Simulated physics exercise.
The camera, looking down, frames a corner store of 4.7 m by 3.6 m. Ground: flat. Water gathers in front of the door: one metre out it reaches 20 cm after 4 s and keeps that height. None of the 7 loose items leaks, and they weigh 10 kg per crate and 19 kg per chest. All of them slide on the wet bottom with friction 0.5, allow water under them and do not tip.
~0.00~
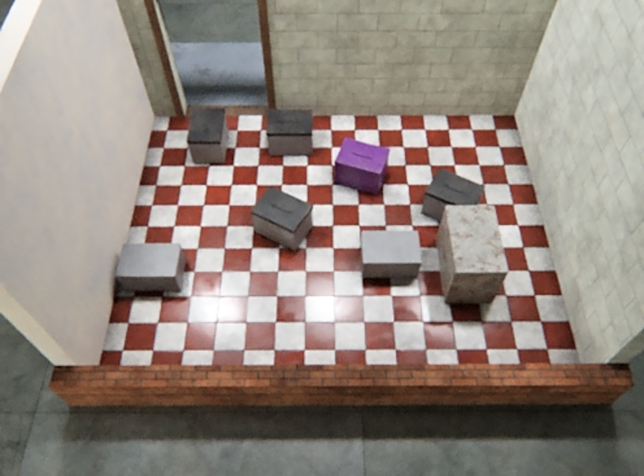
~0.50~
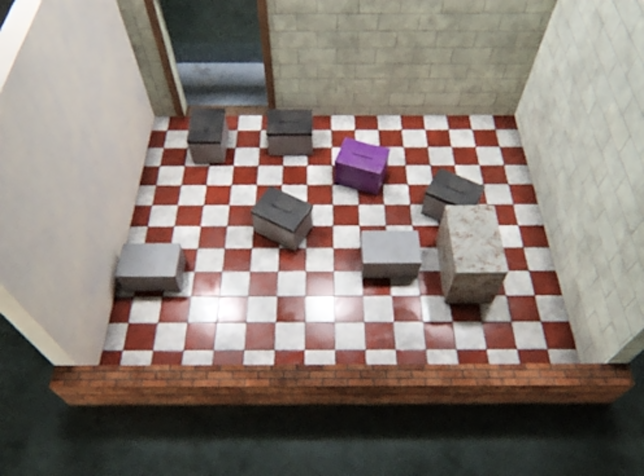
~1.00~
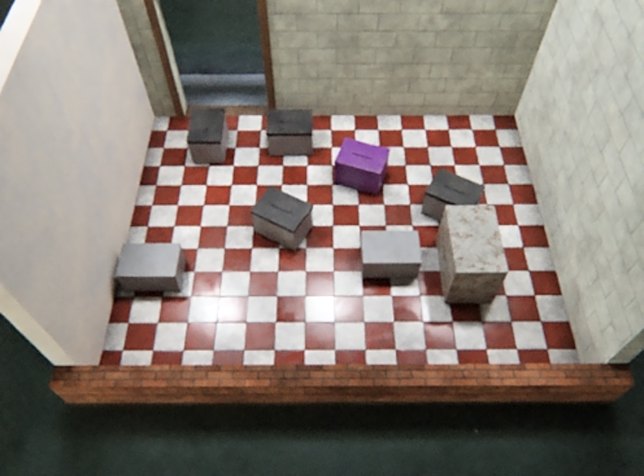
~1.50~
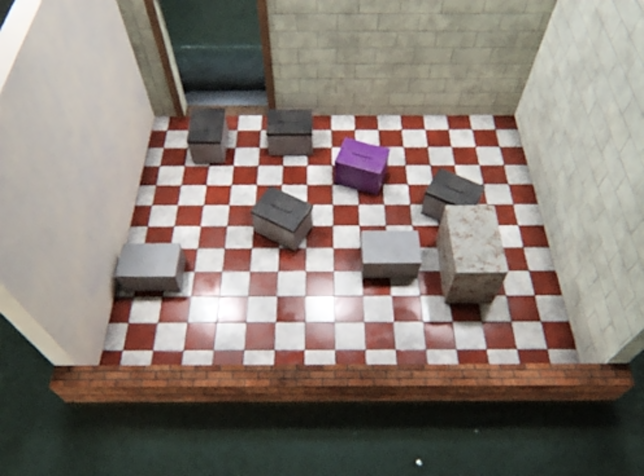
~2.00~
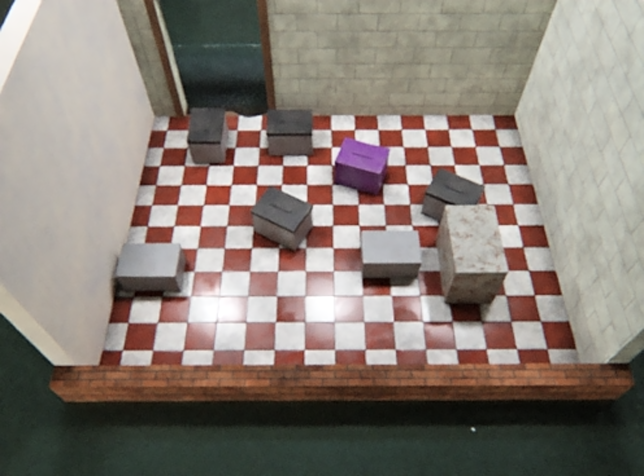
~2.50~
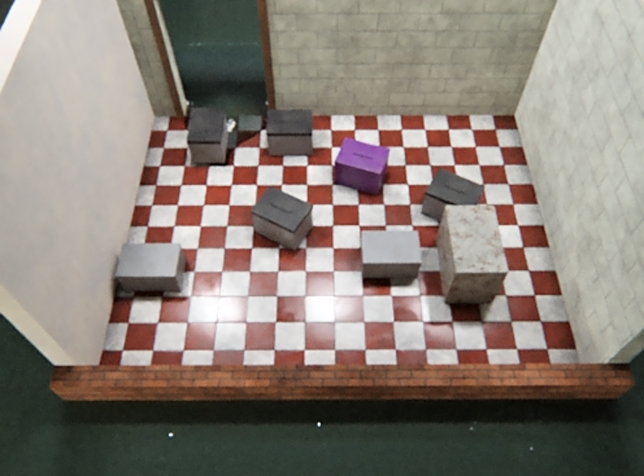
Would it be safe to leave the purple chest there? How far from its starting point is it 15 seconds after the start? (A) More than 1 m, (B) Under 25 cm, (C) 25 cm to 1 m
The answer is B.
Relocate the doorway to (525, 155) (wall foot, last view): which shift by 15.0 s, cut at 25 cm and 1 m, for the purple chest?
The purple chest drifts well away.
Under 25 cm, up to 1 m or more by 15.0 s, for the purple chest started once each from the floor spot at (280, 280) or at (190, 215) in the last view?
In that order: It goes a long way; it goes a long way.
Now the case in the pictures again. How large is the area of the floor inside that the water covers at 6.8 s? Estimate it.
My estimate is roughly 10.5 m2.
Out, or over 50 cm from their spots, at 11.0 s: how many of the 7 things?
3 of them.
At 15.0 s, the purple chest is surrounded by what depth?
I'd put it at about 9 cm.
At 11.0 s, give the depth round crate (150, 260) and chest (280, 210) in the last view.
I'd estimate 11 cm for the first and 6 cm for the second.
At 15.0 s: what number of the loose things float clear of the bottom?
By my count, 6.
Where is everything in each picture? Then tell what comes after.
The purple chest at (363, 155), on the bottom; water covers 0.0 m2; 0 of 7 have shifted, in the first frame.
The purple chest at (363, 155) rests on the ground; water covers 0.0 m2; 0 of 7 have shifted, in the second frame.
The purple chest at (363, 155), on the bottom; water covers 0.0 m2; 0 of 7 have shifted, in the third frame.
The purple chest at (363, 155), on the bottom; water covers 0.0 m2; 0 of 7 have shifted, in the fourth frame.
The purple chest at (363, 155), on the bottom; 0.0 m2 under water; 0 of 7 have shifted, in the fifth frame.
The purple chest at (363, 155), on the bottom; 0.3 m2 under water; 0 of 7 have shifted, in the sixth frame.
After 3.5 s the purple chest is near (363, 155), 0.0 m from its start, aground; 0 afloat.
After 6.8 s the purple chest is near (363, 155), 0.0 m from its start, aground; 1 afloat.
After 11.0 s the purple chest is near (363, 155), 0.0 m from its start, aground; 2 afloat.
After 15.0 s the purple chest is near (362, 153), 0.0 m from its start, afloat; 6 afloat.
